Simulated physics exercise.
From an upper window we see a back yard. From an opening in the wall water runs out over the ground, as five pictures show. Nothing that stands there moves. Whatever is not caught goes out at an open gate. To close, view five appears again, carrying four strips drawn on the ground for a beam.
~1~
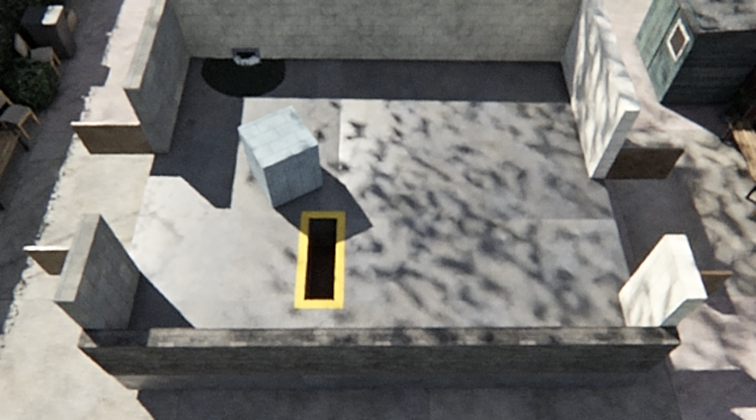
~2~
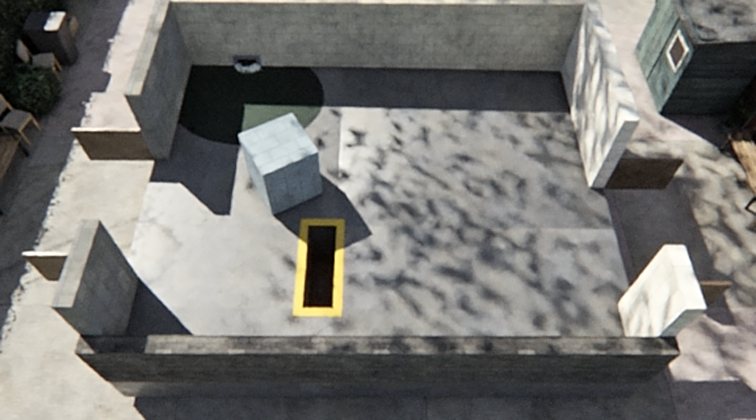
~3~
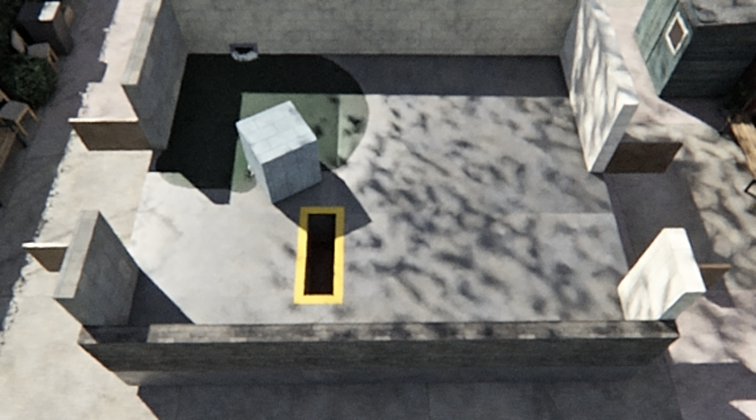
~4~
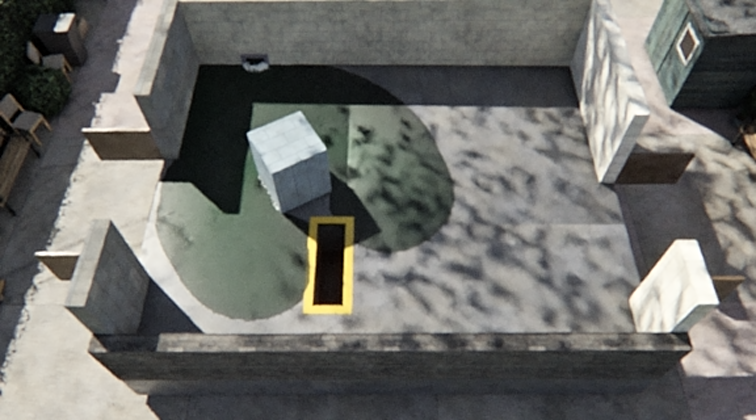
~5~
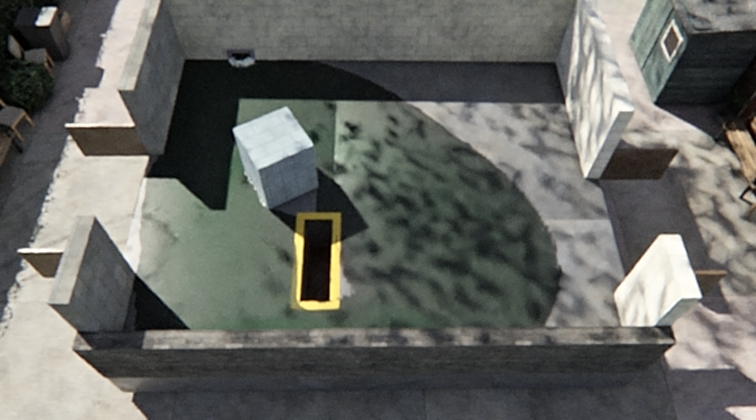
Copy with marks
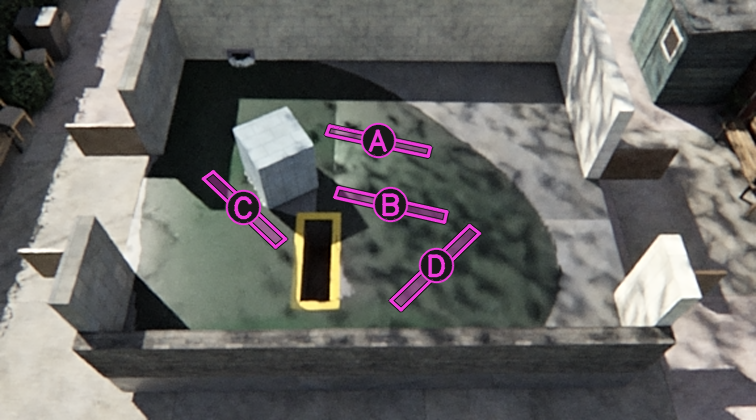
Dark green water spread from an opening at the foot of the back wall, slid around a pale block, then reached the yellow-edged pit and covered much of the walled yard.
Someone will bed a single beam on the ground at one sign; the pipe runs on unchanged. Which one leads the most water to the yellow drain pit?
It is D.
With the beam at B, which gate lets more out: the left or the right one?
The right one.
On the marked copy, A from (327, 130) to (429, 151); B from (336, 192) to (445, 217); C from (208, 175) to (280, 243); D from (395, 305) to (474, 229).
Choosing A, about 16 % of the stream runs into the yellow drain pit, about 83 % out by the gates.
Choosing B, about 18 % of the stream runs into the yellow drain pit, about 81 % out by the gates.
Choosing C, about 17 % of the stream runs into the yellow drain pit, about 82 % out by the gates.
Choosing D, about 25 % of the stream runs into the yellow drain pit, about 73 % out by the gates.
